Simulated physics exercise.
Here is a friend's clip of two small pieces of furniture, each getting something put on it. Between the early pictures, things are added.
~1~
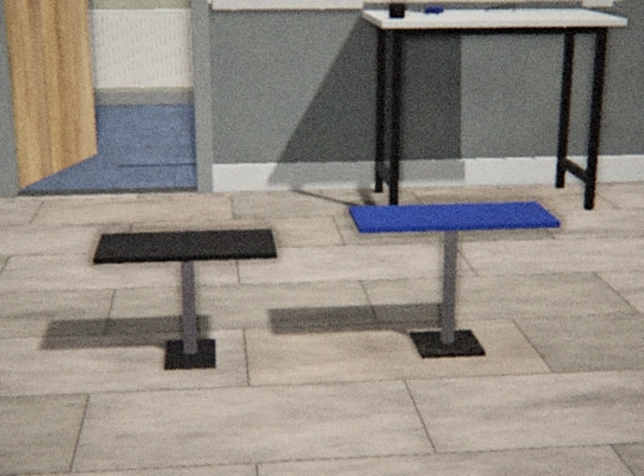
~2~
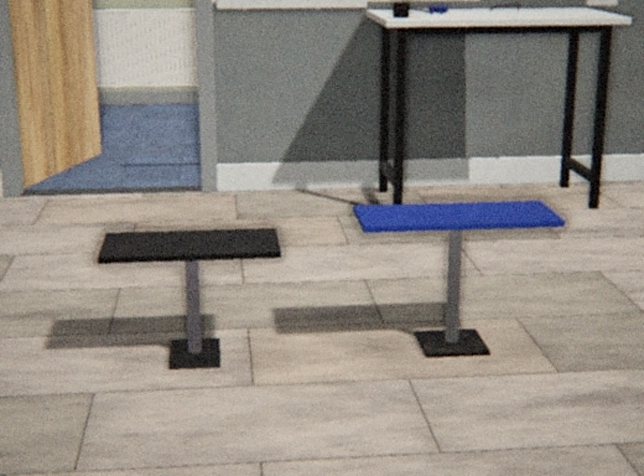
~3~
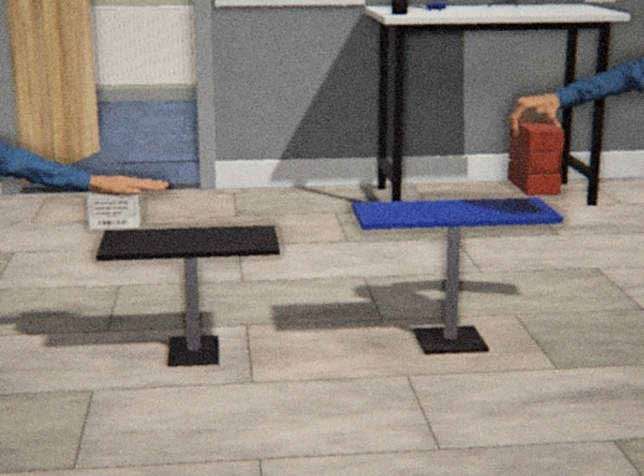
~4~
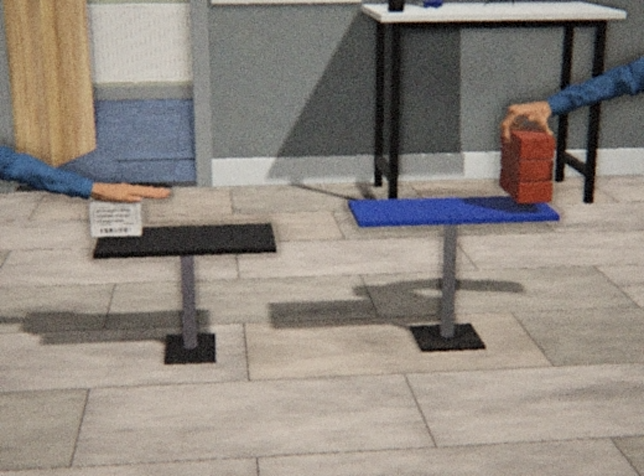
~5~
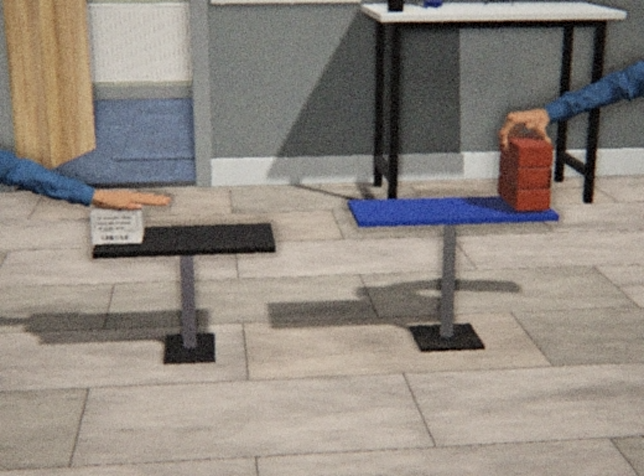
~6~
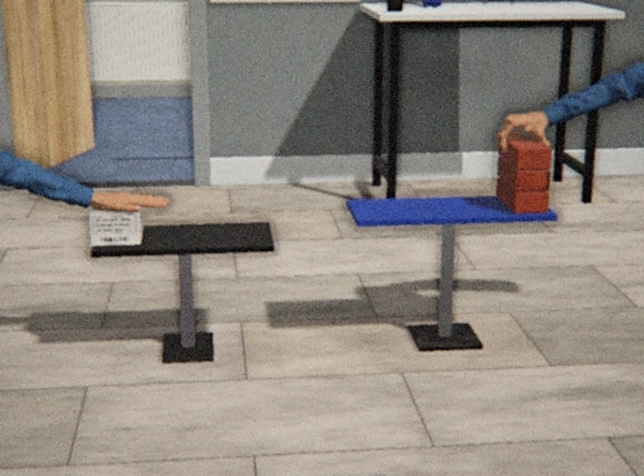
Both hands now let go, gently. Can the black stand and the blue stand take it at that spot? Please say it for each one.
In the end the black stand keeps steady; the blue stand goes over.
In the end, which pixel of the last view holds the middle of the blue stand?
At about (572, 252).
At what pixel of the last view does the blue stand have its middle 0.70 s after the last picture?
Look for its middle near pixel (563, 250).
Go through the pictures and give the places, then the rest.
In the first frame, black stand (187, 246); blue stand (452, 217).
In the second frame, blue stand (456, 216).
In the third frame, still on the way; black stand (190, 243); right bricks (535, 156).
In the fourth frame, still on the way; blue stand (451, 211); left box (117, 214).
In the fifth frame, still on the way; black stand (186, 240); right bricks (524, 170).
In the sixth frame, in place, still held; black stand (184, 239); blue stand (450, 210); left box (117, 222).
Then, 0.44 s later than the last frame, black stand at rest near (184, 239); blue stand tilted by 18° near (493, 206).
Then, 0.58 s later than the last frame, black stand at rest near (184, 239); blue stand tilted by 43° near (532, 222).
Then, 0.70 s later than the last frame, black stand at rest near (184, 239); blue stand tilted by 65° near (563, 250).
When it is over, the black stand holds firm, near (184, 239); the blue stand overbalances, near (572, 252).
